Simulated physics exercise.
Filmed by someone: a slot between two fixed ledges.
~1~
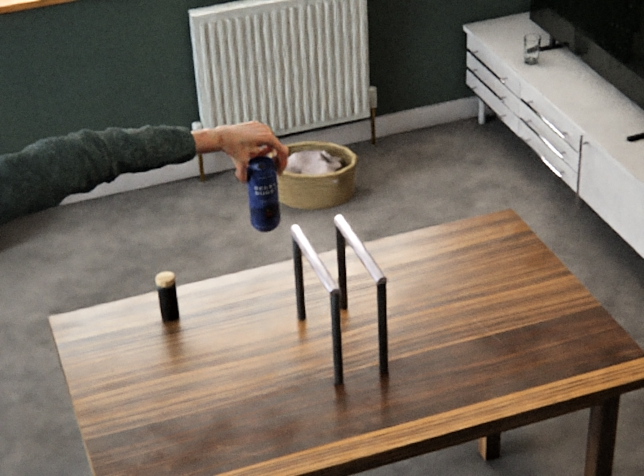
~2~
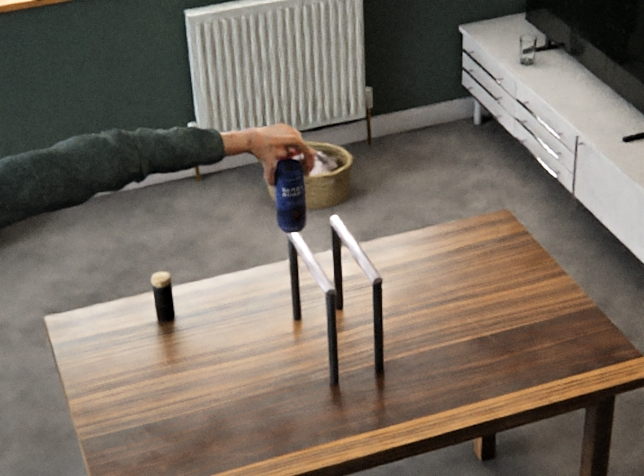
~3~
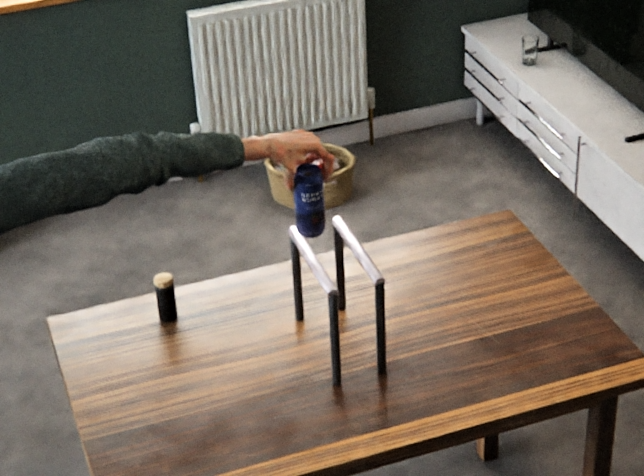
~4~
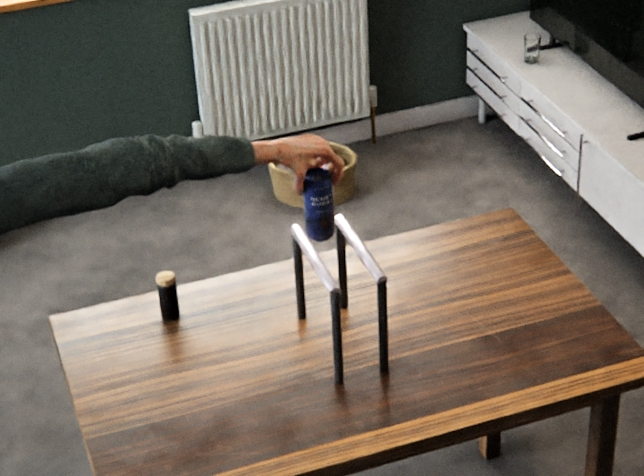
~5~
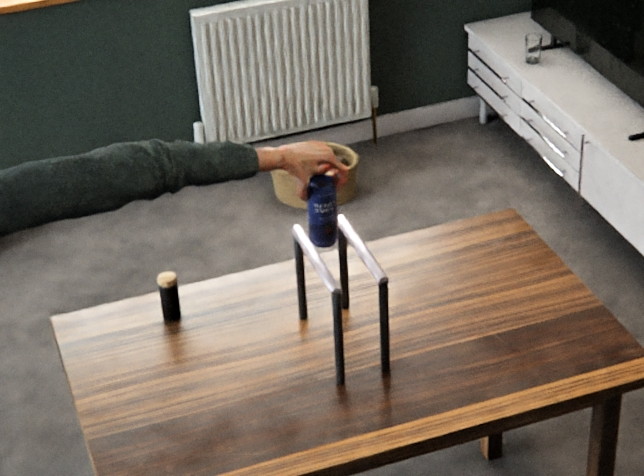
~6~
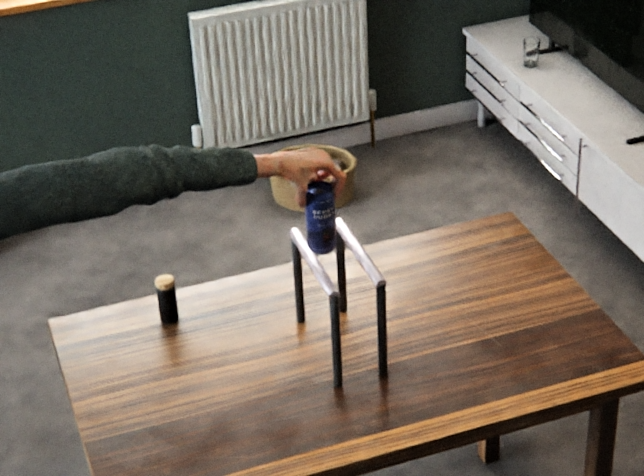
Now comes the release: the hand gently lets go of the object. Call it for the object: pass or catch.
I call it a catch.
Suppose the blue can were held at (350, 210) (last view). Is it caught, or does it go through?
It gets held up.
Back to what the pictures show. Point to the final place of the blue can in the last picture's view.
Roughly (348, 240).
Then, 0.20 s after the last picture, blue can tipped 4° from how it was near (324, 227).
Then, 0.30 s after the last picture, blue can tipped 30° from how it was near (337, 231).
Then, 0.40 s after the last picture, blue can tipped 69° from how it was near (349, 239).
At rest, tipped over on the stand or table, blue can; black shaker in place. Seen from the same camera at the end, blue can near (348, 240). The can is caught.
